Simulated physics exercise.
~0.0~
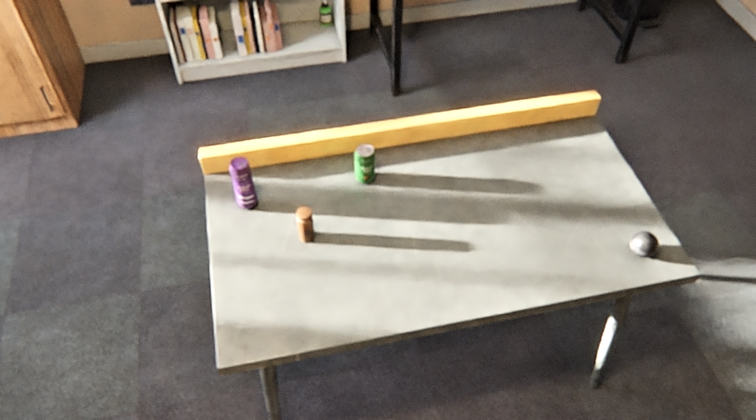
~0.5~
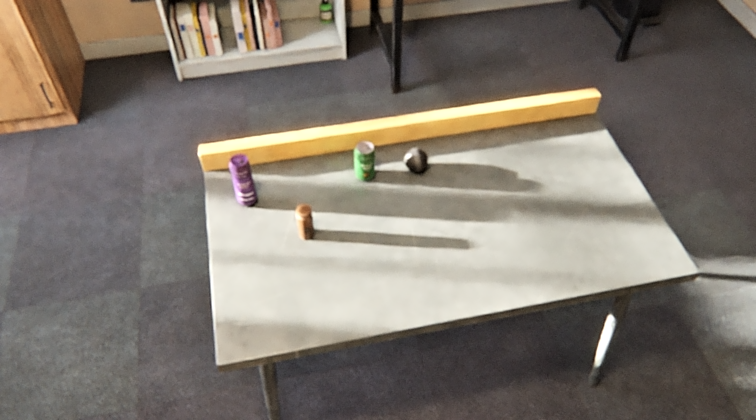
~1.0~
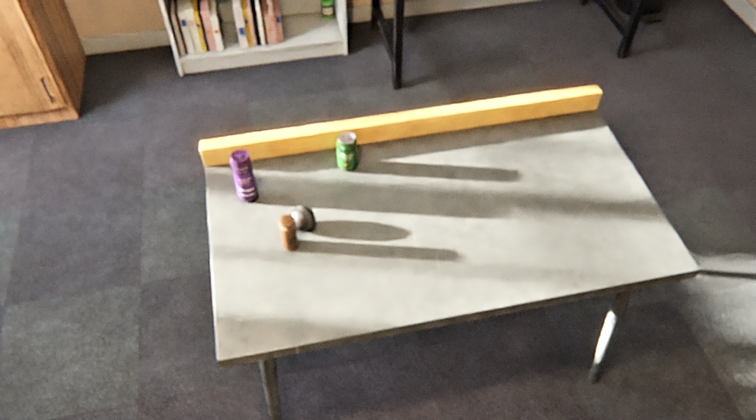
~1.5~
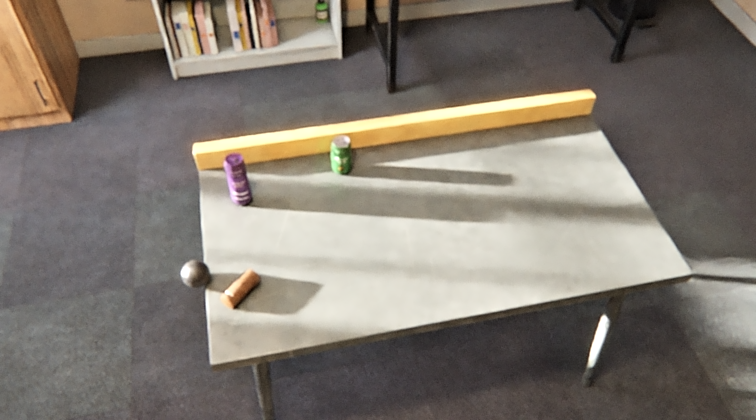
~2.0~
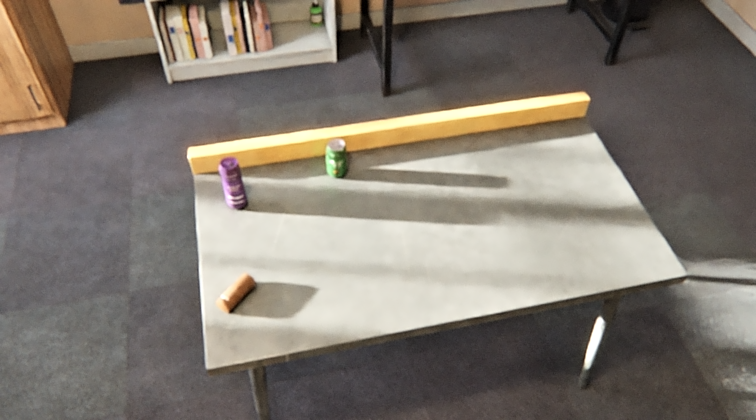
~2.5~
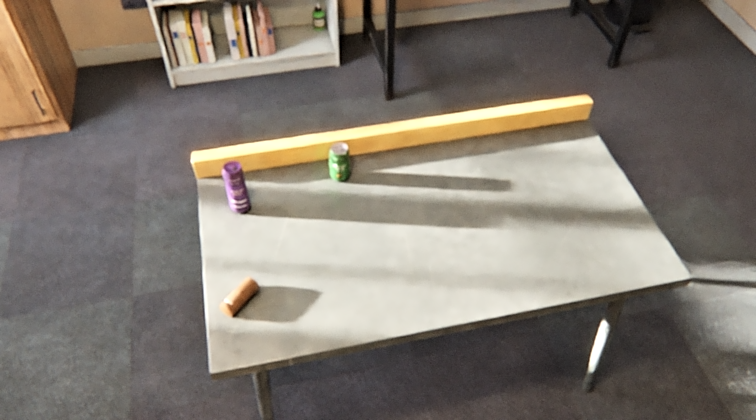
The clip shows a dark ball rolling left across a gray table toward the yellow rail, shifting an upright green can, then knocking over a small brown shaker and leaving over the left edge; the green and purple cans remain standing.
